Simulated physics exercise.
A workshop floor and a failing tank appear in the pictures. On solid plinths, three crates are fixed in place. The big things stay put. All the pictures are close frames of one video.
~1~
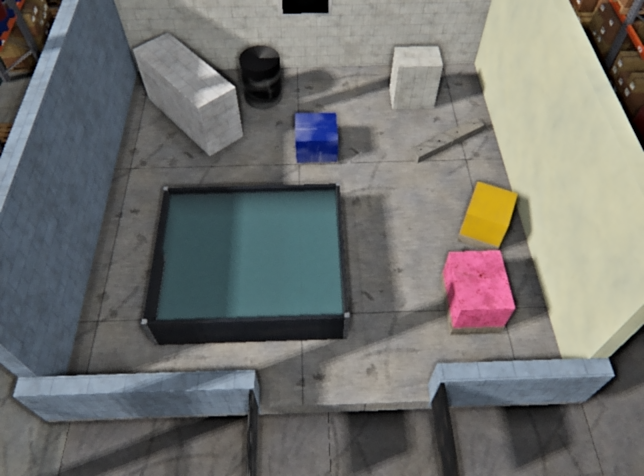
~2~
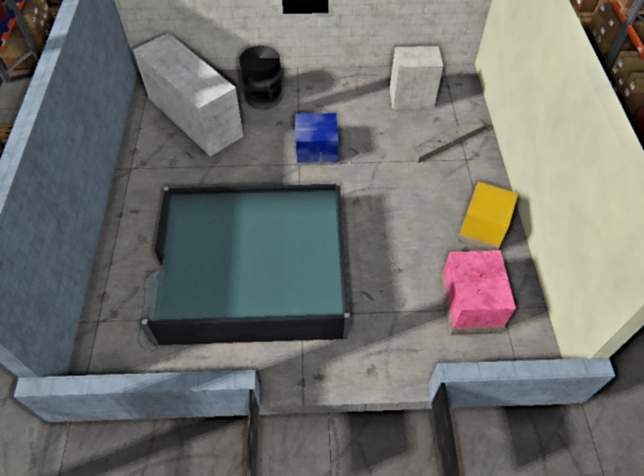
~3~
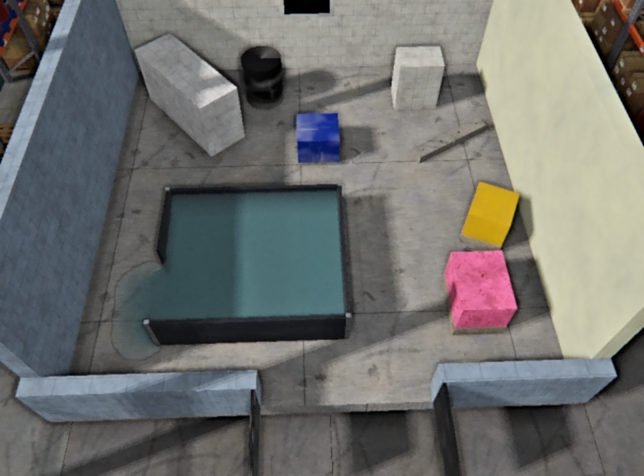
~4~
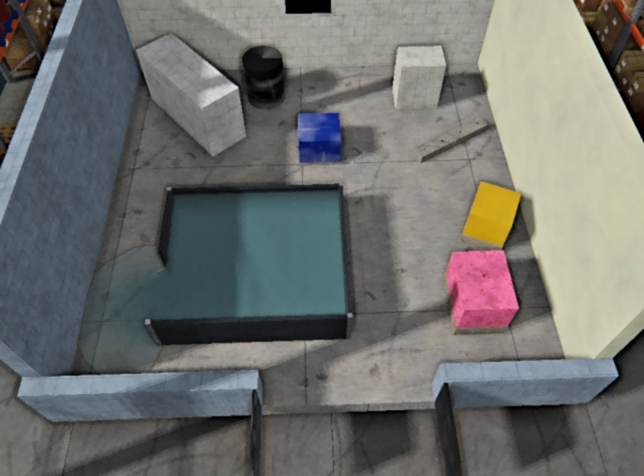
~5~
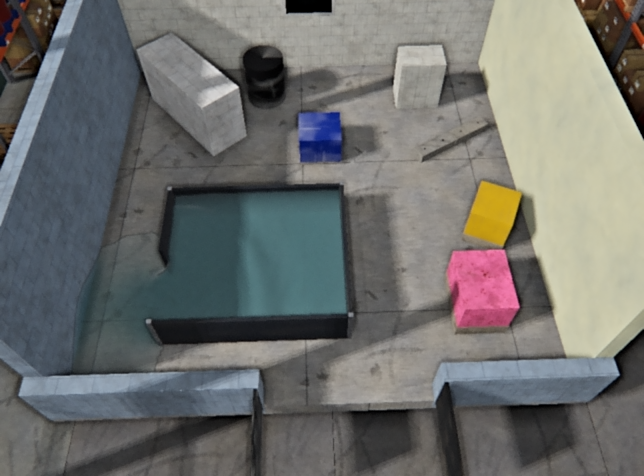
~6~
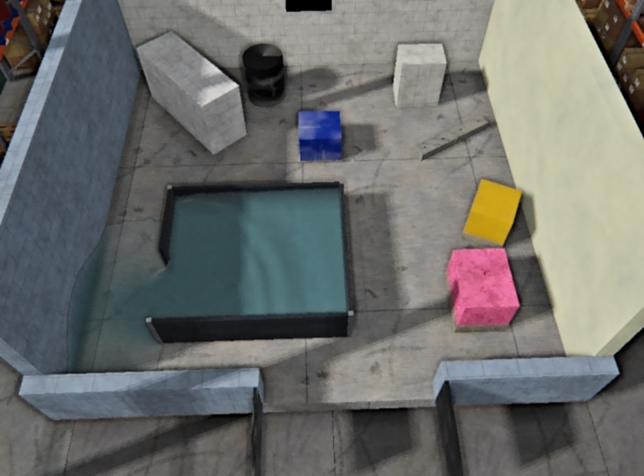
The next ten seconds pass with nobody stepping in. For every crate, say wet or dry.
Outcome: The blue crate will have water on it. The pink crate will have no water on it. The yellow crate will have no water on it.
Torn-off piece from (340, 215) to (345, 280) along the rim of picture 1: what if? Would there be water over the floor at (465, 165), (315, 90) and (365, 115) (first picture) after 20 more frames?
Point one: Reached. Point two: Not reached. Point three: Not reached.
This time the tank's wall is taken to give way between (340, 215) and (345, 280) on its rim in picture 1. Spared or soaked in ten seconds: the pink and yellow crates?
The pink crate is flooded and the yellow crate is flooded.
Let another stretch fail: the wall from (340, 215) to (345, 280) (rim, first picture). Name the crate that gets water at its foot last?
My pick is the blue one.
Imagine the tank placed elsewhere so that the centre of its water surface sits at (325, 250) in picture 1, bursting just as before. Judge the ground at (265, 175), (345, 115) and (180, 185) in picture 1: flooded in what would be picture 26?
First unwetted; next unwetted; last drenched.
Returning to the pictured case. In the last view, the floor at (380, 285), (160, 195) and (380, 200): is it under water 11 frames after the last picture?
Taking the three spots one by one, I'd call them clear, drenched and clear.
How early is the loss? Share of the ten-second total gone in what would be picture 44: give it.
Close to 55 out of every hundred.
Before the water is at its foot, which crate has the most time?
Pick: The yellow-painted one.
A moment on, water covers 10 % of the floor; the blue crate not reached, the pink crate not reached, the yellow crate not reached.
Next, water covers 25 % of the floor; the blue crate not reached, the pink crate not reached, the yellow crate not reached.
Then, water covers 40 % of the floor; the blue crate water round its plinth, the pink crate water round its plinth, the yellow crate not reached.
Later, water covers 65 % of the floor; the blue crate water round its plinth, the pink crate water round its plinth, the yellow crate water round its plinth.
In the end, water covers 100 % of the floor; the blue crate was topped, the pink crate stayed above the water, the yellow crate stayed above the water.
